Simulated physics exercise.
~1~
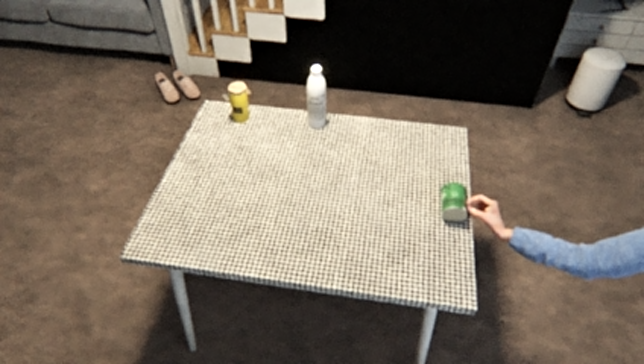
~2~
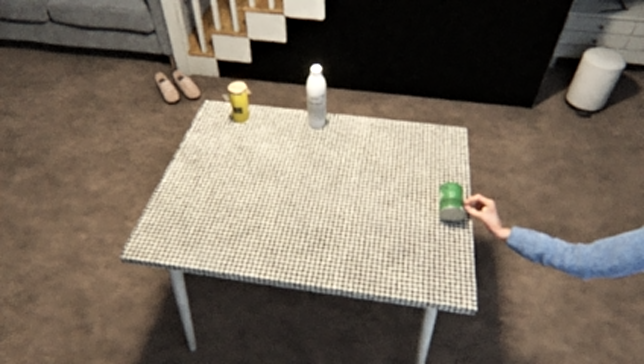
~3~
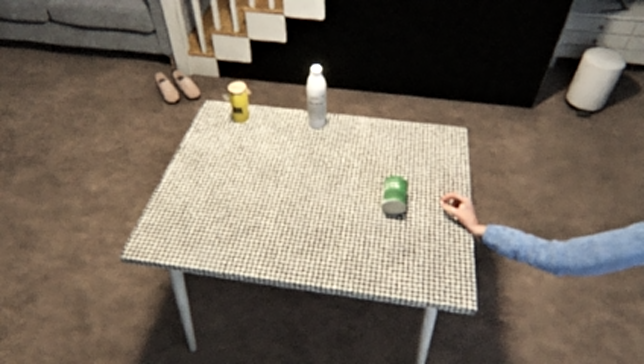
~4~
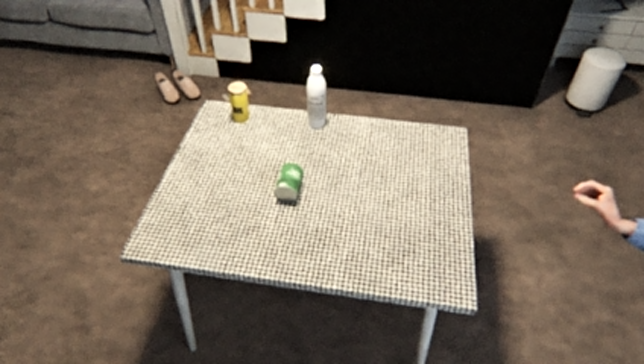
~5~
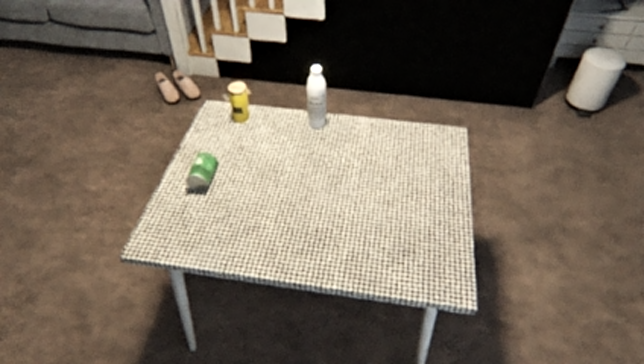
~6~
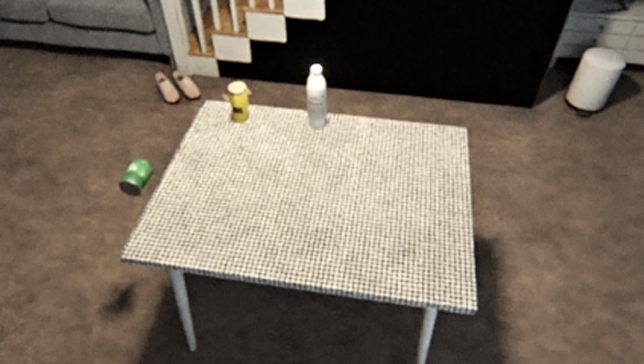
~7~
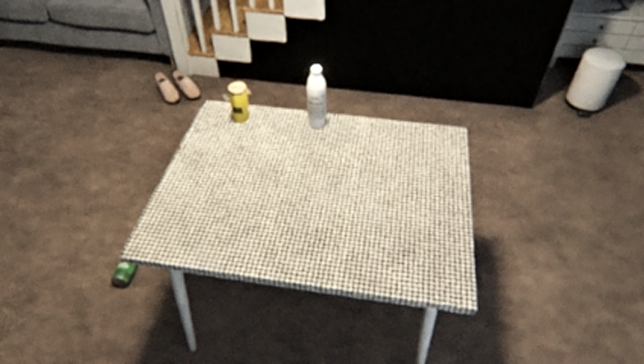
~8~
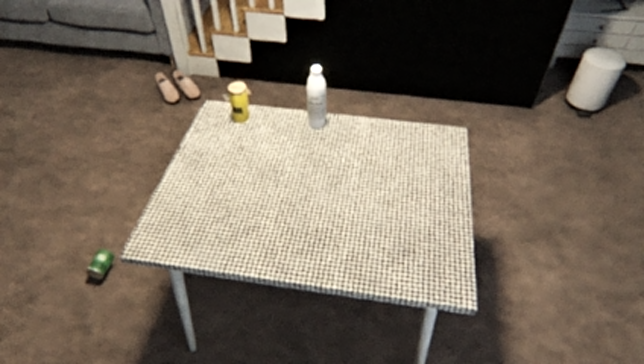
A green tin lies on its side at the right edge of a table with a fine checked top, seen from above in a room with a brown floor, a grey sofa and stairs behind. A yellow jar and a white bottle stand near the table's far edge. A hand in a blue sleeve reaches in from the right, shoves the tin leftward, lets go and draws back out of view. The tin travels across the tabletop and goes over the left edge. It drops and ends on the floor left of the table, while the jar and bottle stay in place.
